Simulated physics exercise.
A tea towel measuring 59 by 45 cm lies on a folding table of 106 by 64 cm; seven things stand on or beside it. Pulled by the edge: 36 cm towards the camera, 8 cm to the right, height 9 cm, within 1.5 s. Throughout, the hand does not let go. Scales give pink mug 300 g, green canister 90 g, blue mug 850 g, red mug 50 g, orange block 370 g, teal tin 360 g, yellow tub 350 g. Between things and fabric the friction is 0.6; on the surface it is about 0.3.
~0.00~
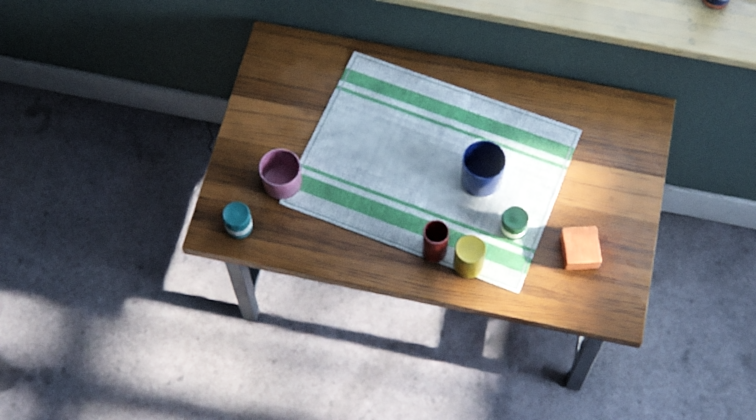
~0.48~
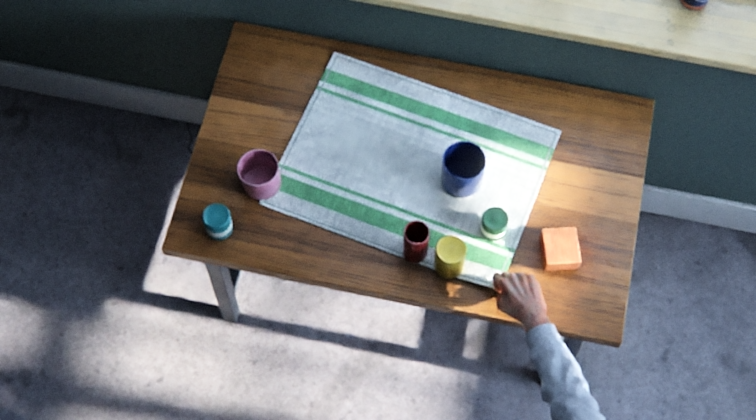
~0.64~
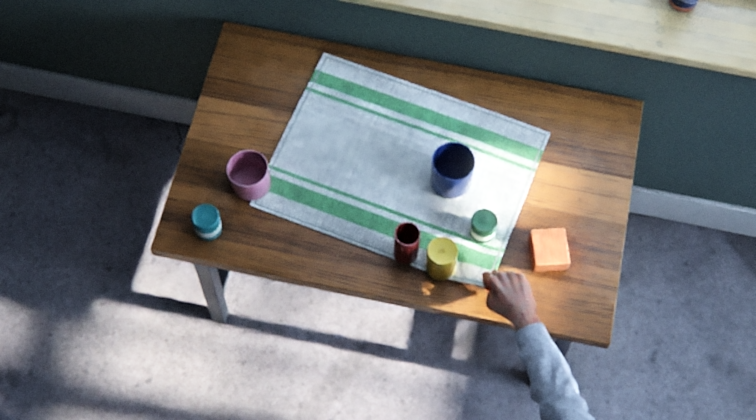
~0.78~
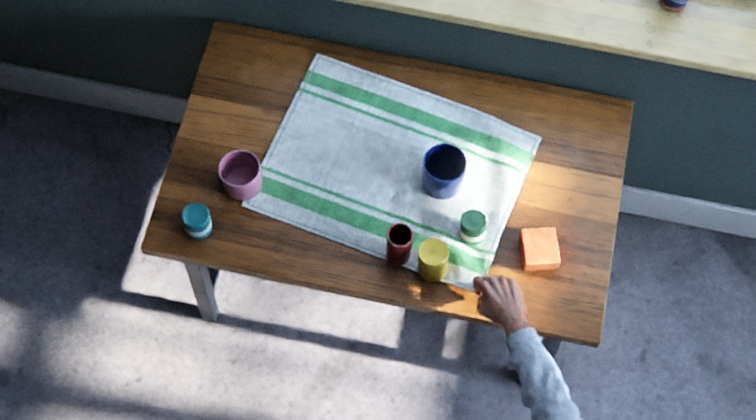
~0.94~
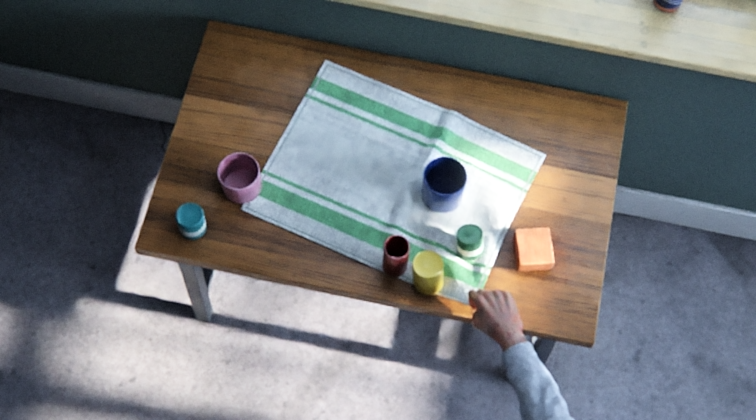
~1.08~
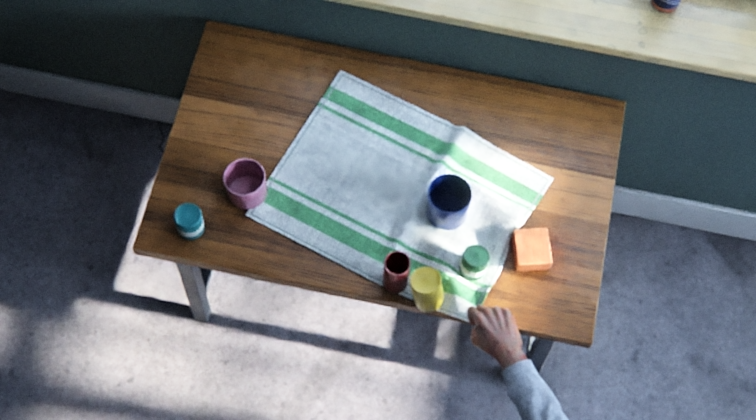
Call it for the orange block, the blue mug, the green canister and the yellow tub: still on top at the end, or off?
Call: Orange block: Still on top, blue mug: Off, green canister: Off, yellow tub: Off.
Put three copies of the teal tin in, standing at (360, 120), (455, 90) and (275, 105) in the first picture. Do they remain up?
Log, in listed order - lost / kept / kept.
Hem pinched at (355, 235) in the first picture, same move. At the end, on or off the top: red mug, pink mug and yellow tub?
Red mug is lost, pink mug is left on top, yellow tub is lost.
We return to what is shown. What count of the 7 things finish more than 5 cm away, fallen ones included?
Count recorded: 6.
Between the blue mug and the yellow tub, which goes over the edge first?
Yellow.
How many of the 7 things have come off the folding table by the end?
4 in all.
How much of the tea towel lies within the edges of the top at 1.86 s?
I'd estimate close to 55 per cent.
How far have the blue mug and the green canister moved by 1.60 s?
Shift - blue mug 30 cm, green canister 25 cm.
By 1.3 s, 90 % of the tea towel is still over the top; blue mug 19 cm off its start, yellow tub 17 cm off its start, green canister 16 cm off its start.
By 1.6 s, 65 % of the tea towel is still over the top; yellow tub over the edge, blue mug 29 cm off its start, green canister on its side, 24 cm off its start.
By 1.9 s, 55 % of the tea towel is still over the top; yellow tub over the edge, blue mug 36 cm off its start at (461, 309), green canister on its side, 32 cm off its start at (462, 357).
By 2.1 s, 0 % of the tea towel is still over the top; blue mug over the edge, green canister over the edge, yellow tub over the edge.
By 3.7 s, 0 % of the tea towel is still over the top; blue mug over the edge, green canister over the edge, yellow tub over the edge, orange block 7 cm off its start at (540, 273).
